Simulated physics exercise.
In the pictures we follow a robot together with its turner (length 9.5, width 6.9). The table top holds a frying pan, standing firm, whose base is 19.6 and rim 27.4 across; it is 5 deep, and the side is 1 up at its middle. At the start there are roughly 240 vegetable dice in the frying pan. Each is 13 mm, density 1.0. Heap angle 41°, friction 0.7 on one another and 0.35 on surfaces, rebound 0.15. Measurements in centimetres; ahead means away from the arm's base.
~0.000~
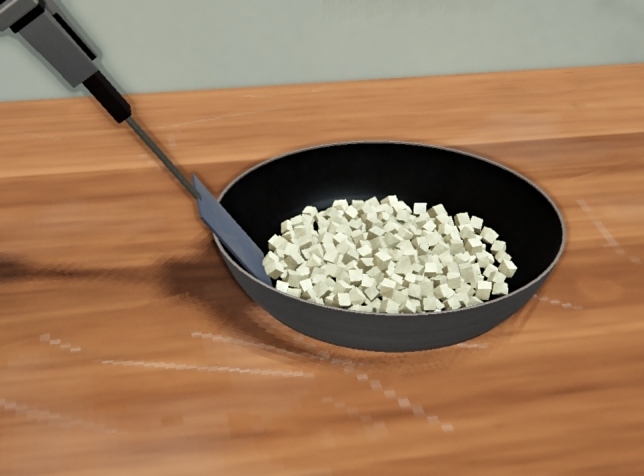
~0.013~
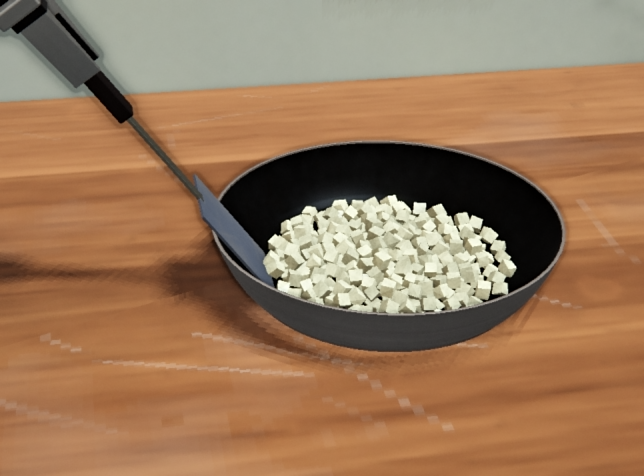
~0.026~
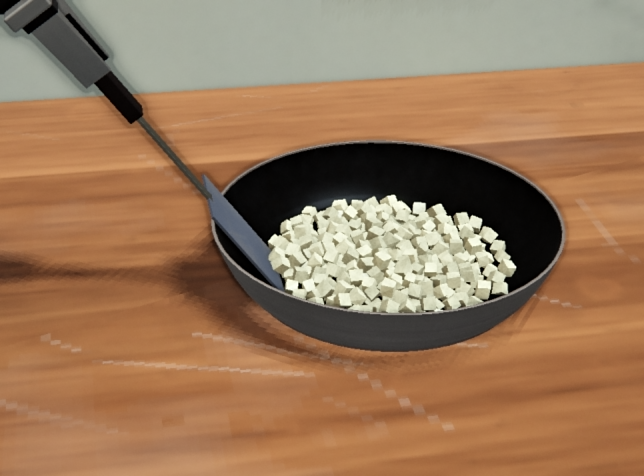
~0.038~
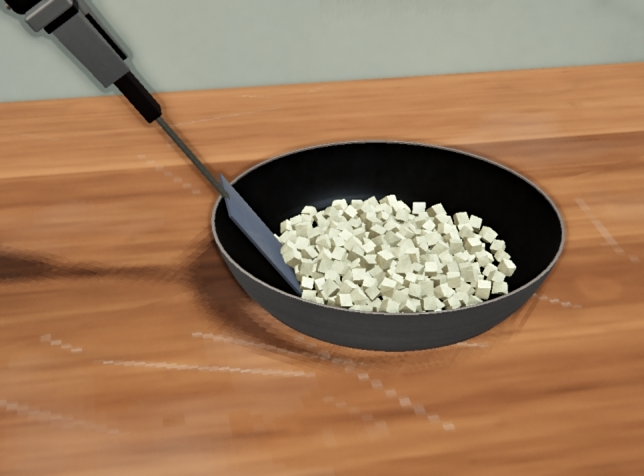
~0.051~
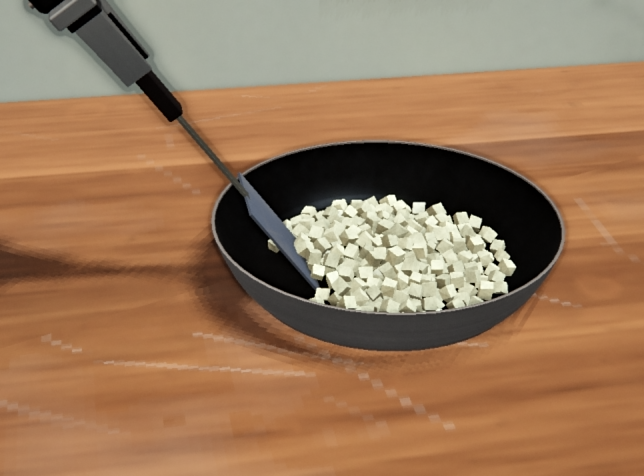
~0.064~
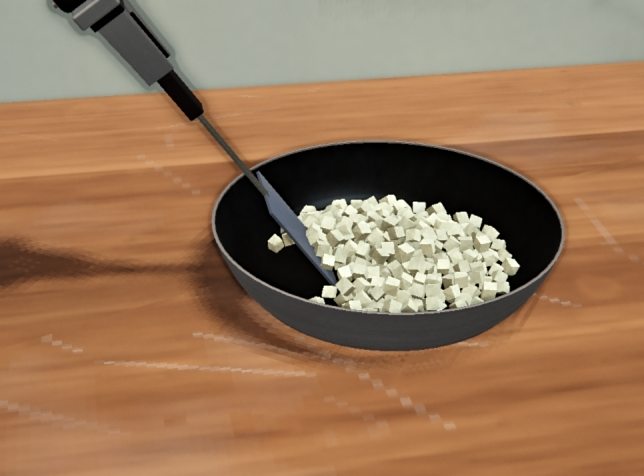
On a wooden table top, a robot arm slid a blue-grey turner rightward from the left side of a black frying pan into a heap of small whitish cubes, shifting a few at the near edge.
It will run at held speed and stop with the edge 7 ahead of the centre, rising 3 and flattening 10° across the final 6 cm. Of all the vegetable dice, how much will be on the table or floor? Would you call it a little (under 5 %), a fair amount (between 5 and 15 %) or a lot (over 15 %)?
A fair amount, between 5 and 15 %.
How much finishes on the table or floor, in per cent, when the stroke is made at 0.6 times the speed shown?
That comes to some 0 per cent, roughly.
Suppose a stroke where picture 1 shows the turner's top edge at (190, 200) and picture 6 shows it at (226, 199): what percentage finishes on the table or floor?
It comes to something like 0 %, give or take.
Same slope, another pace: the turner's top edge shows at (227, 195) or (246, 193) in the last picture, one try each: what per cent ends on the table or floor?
I'd estimate close to 0 and 5 in a hundred.
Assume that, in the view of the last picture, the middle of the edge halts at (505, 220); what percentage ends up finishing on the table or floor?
Close to 25 per cent finishes on the table or floor.
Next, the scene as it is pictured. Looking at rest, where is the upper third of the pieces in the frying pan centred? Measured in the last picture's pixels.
About (504, 231).
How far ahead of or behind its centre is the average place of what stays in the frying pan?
It sits some 5.0 centimetres ahead of centre.
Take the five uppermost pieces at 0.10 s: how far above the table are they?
They are some 5 cm up.
After 0.10 s, sloping 55°, highest piece 5 above the table; 245 in the frying pan.
After 0.13 s, sloping 52°, highest piece 7 above the table; 245 in the frying pan.
After 0.34 s, sloping 45°, highest piece 6 above the table; 224 in the frying pan, 16 on the table or floor, 5 on the blade or in flight.
After 1.39 s, sloping 45°, highest piece 6 above the table; 224 in the frying pan, 21 on the table or floor.
In the end, 224 in the frying pan, 21 on the table or floor. That is 9 % on the table or floor.
